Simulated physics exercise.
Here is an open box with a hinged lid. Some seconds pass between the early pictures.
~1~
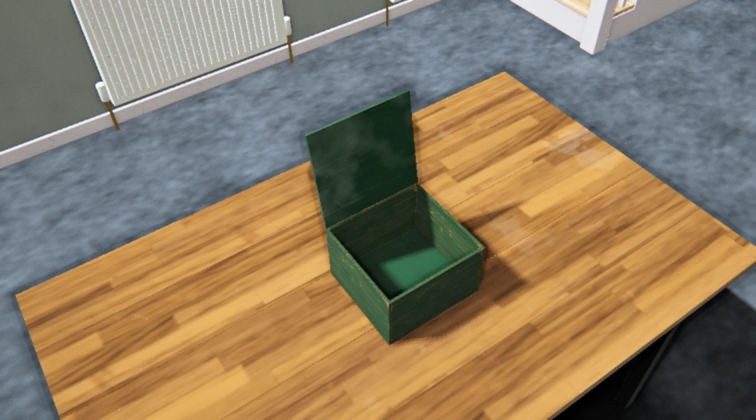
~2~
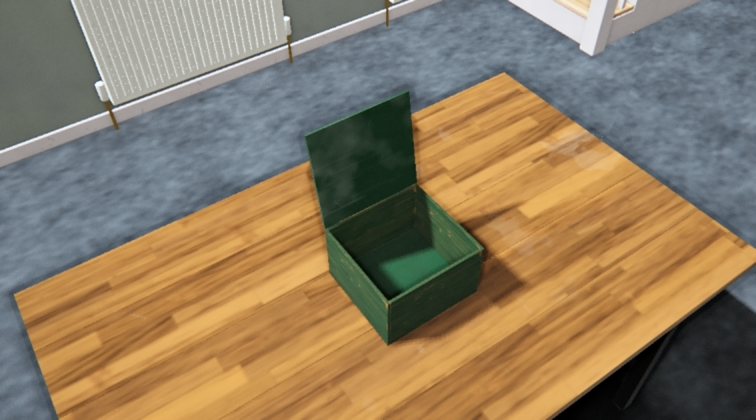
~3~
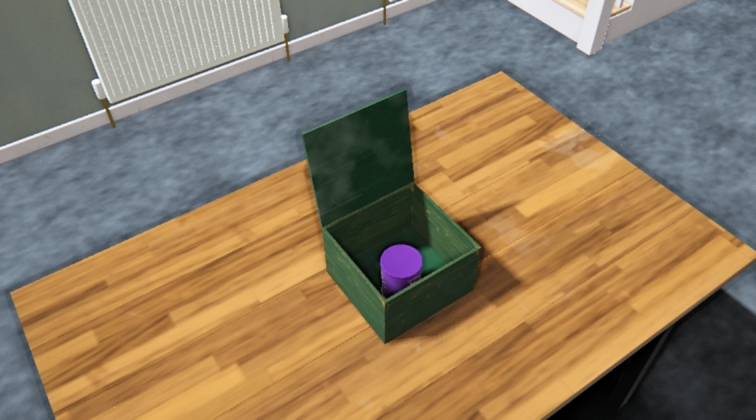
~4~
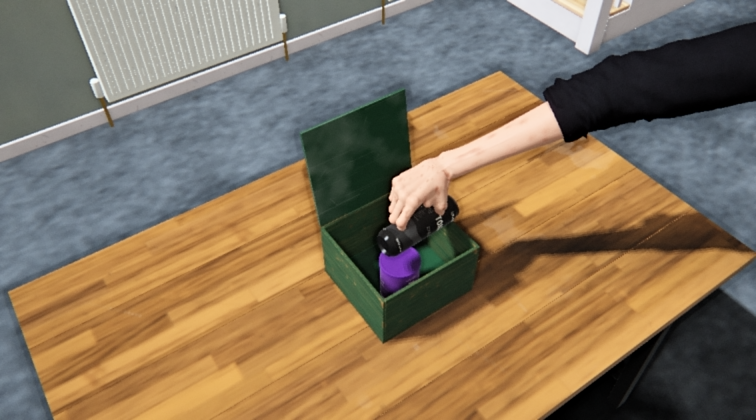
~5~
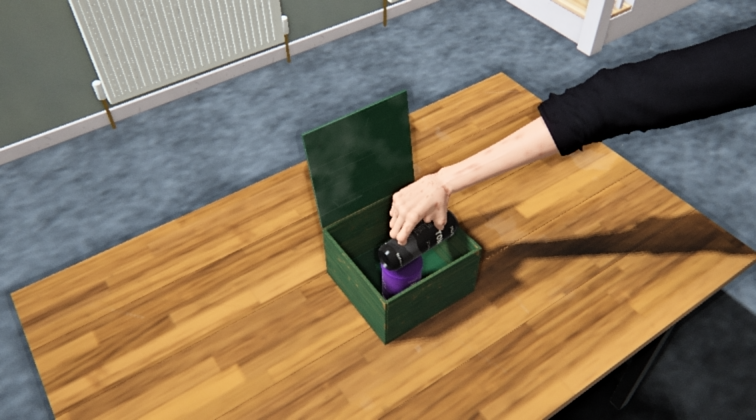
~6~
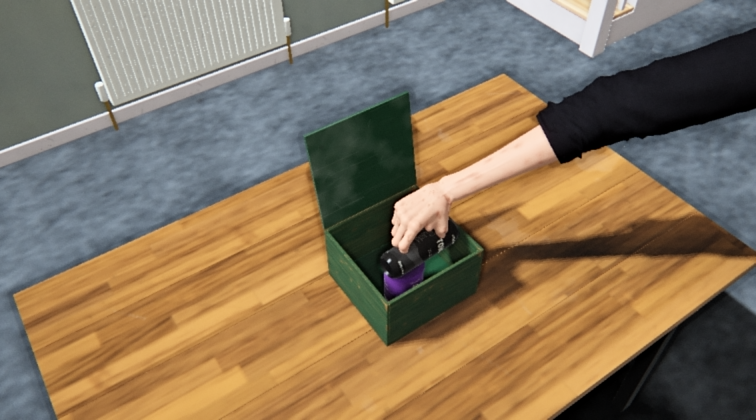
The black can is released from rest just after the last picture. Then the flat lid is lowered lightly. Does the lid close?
The lid will not close.
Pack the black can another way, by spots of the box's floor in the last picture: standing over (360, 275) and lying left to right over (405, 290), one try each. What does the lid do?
First, it stays ajar; second, it stays ajar.
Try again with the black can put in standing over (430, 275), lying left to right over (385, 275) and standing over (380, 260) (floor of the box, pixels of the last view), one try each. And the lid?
In the first case it will not close; in the second case it shuts flat; in the third case it will not close.
Then, 1.20 s later than the last frame, lid starting down.
Then, 1.60 s later than the last frame, lid 60° above the rim.
Then, 1.80 s later than the last frame, lid 33° above the rim.
Then, 1.90 s later than the last frame, lid 17° above the rim.
When it is over, lid 9° above the rim; both as before. End places, in pixels of the last picture, black can near (420, 249).
